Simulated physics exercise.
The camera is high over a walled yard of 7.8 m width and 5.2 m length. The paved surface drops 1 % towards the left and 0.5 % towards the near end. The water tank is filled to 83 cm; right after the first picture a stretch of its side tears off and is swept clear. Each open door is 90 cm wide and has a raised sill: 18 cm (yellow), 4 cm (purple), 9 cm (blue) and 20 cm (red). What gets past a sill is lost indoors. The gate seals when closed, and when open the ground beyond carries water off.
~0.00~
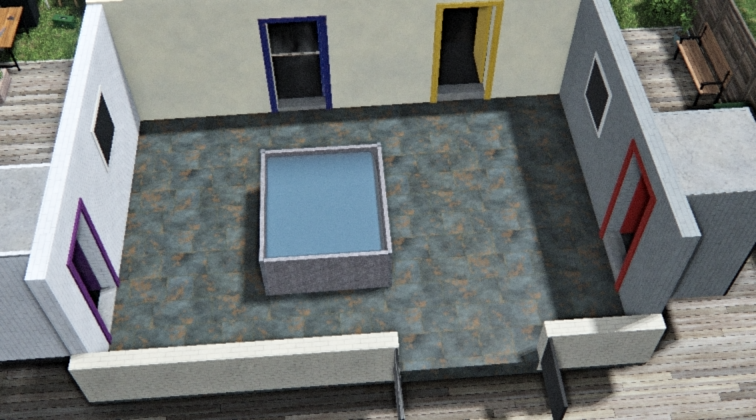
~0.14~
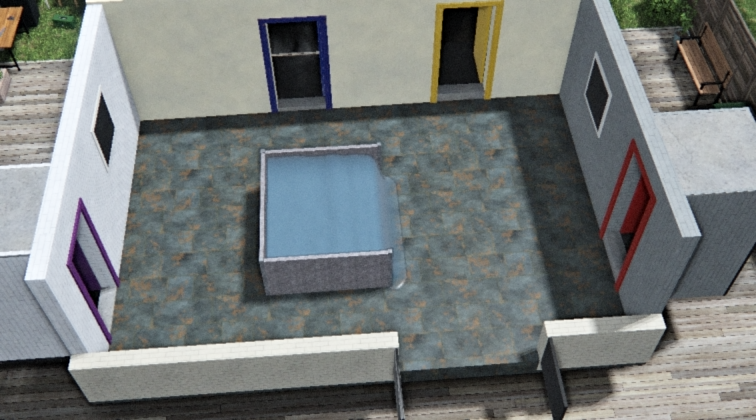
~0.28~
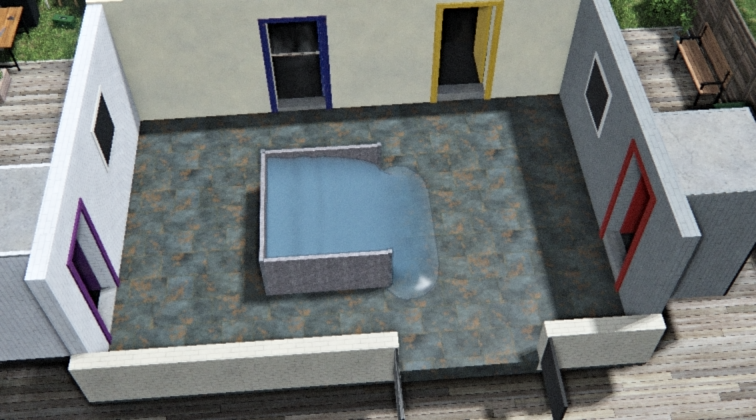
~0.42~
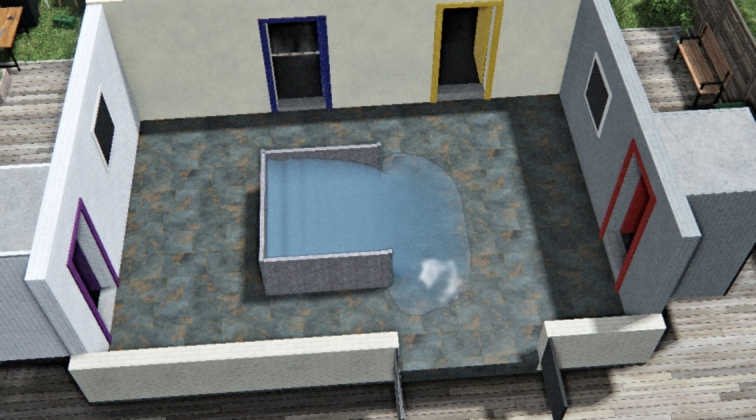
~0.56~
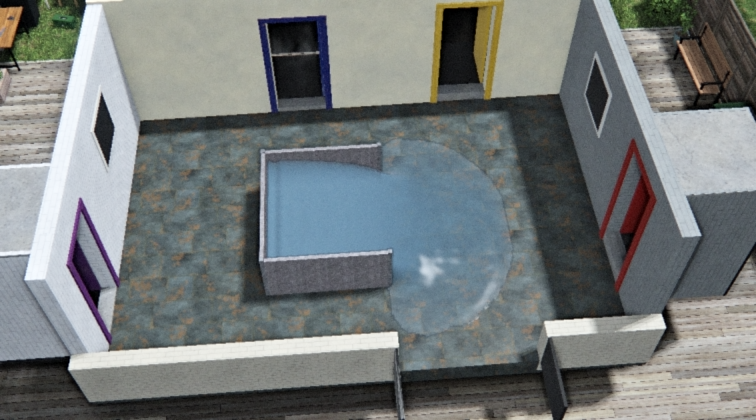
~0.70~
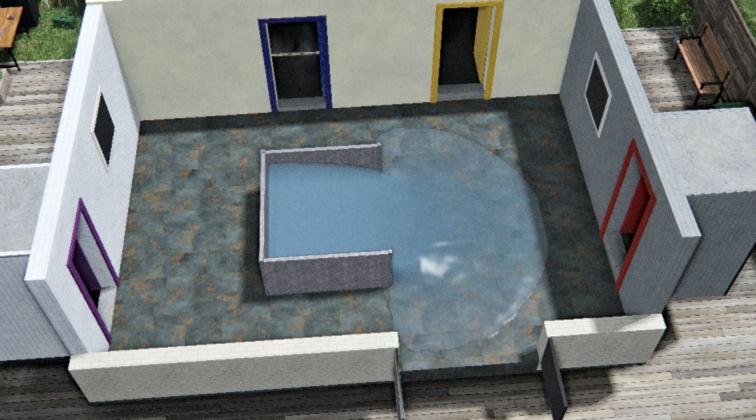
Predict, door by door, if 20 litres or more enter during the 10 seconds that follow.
Within that time: At the yellow door it keeps below the limit; at the purple door it goes over the limit; at the blue door it does not reach the limit; at the red door it goes over the limit.
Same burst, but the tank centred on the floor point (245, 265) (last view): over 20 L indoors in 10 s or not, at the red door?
Against that limit: Red over.
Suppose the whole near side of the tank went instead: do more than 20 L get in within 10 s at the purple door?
Against that limit: Purple past it.
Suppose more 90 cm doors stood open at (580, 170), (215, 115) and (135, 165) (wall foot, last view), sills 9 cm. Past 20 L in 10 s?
In that order: Above, below, past it.
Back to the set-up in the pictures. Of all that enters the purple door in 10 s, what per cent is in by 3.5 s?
About 0 per cent.
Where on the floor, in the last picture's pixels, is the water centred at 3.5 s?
Near (487, 210).
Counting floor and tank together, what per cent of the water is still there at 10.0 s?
About 76 per cent.
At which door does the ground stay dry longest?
The purple one.
After 1.4 s water covers 45 % of the floor and is deepest (42 cm) near (587, 207); yellow door 6 cm at the sill, 0 L in, purple door not reached, blue door not reached, red door 35 cm at the sill, 14 L in.
After 2.2 s water covers 45 % of the floor and is deepest (46 cm) near (556, 101); yellow door 8 cm at the sill, 0 L in, purple door not reached, blue door not reached, red door 34 cm at the sill, 66 L in.
After 3.5 s water covers 45 % of the floor and is deepest (25 cm) near (571, 151); yellow door 17 cm at the sill, 1 L in, purple door not reached, blue door not reached, red door 21 cm at the sill, 111 L in.
After 6.0 s water covers 85 % of the floor and is deepest (14 cm) near (139, 135); yellow door 11 cm at the sill, 1 L in, purple door not reached, blue door 5 cm at the sill, 0 L in, red door 10 cm at the sill, 114 L in.
After 10.0 s water covers 95 % of the floor and is deepest (14 cm) near (110, 345); yellow door 4 cm at the sill, 1 L in, purple door 10 cm at the sill, 63 L in, blue door 4 cm at the sill, 0 L in, red door 4 cm at the sill, 114 L in.
